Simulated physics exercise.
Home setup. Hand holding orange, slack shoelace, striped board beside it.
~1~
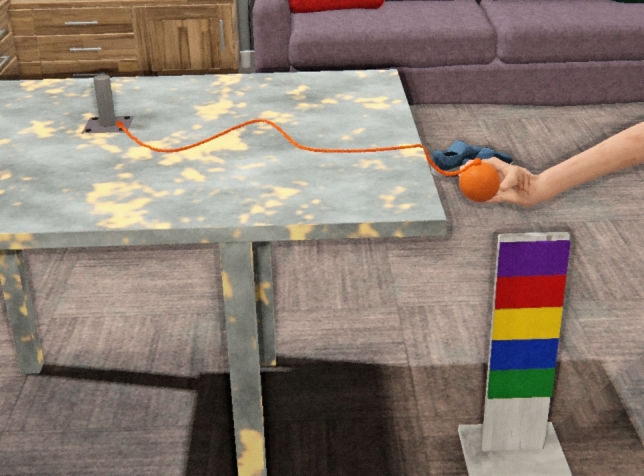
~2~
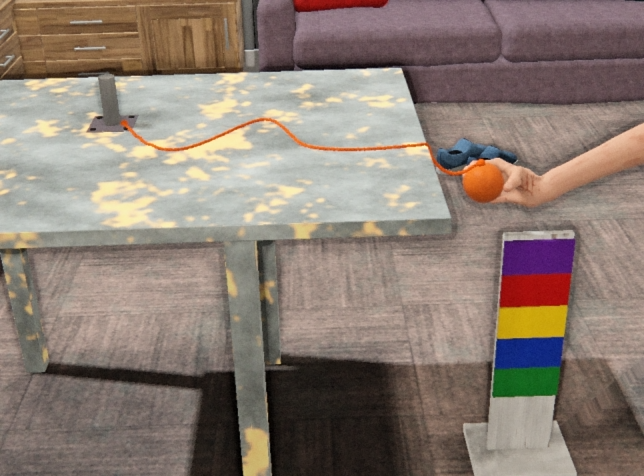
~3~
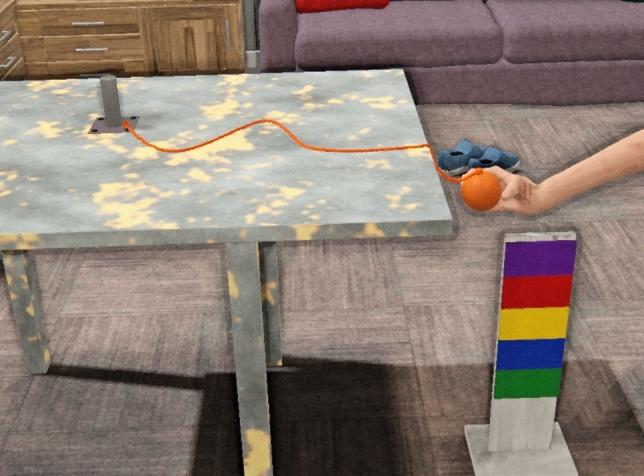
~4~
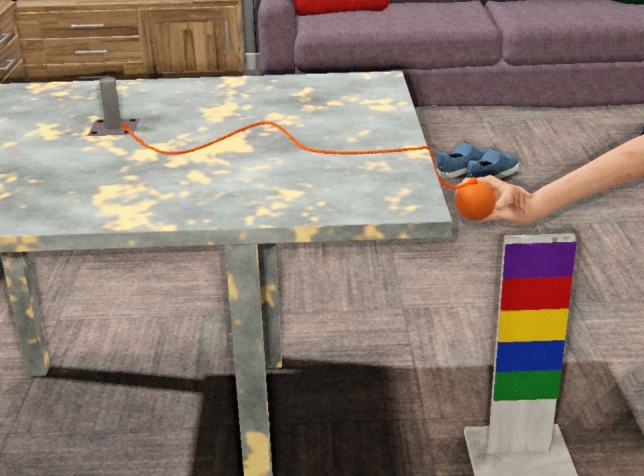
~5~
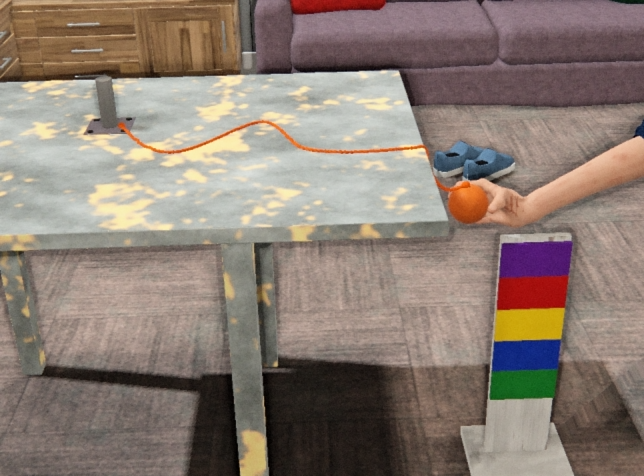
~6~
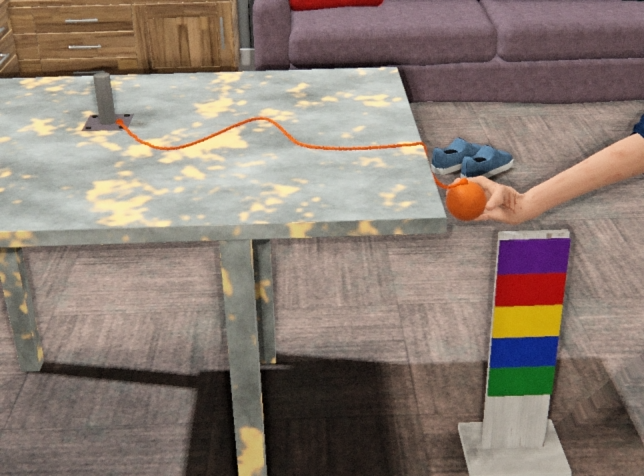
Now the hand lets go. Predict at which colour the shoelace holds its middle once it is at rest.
At yellow, I would say.
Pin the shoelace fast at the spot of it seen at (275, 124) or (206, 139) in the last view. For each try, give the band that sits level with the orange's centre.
First try purple, second try red.
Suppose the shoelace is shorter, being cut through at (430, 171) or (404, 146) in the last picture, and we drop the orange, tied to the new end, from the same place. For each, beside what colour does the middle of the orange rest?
In order, the results are red and purple.
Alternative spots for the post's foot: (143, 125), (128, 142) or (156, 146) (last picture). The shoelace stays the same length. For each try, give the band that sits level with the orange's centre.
In that order: Blue; blue; green.
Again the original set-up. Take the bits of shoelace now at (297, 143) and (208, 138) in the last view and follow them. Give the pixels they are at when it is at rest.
First one: (412, 135); second one: (258, 128).
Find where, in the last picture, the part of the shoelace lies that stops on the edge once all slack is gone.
That spot is roughly at (307, 146).
A little later, orange near (391, 315); level with yellow.
Next, orange near (432, 322); level with yellow.
When it is over, orange near (418, 322); level with yellow. The yellow one.
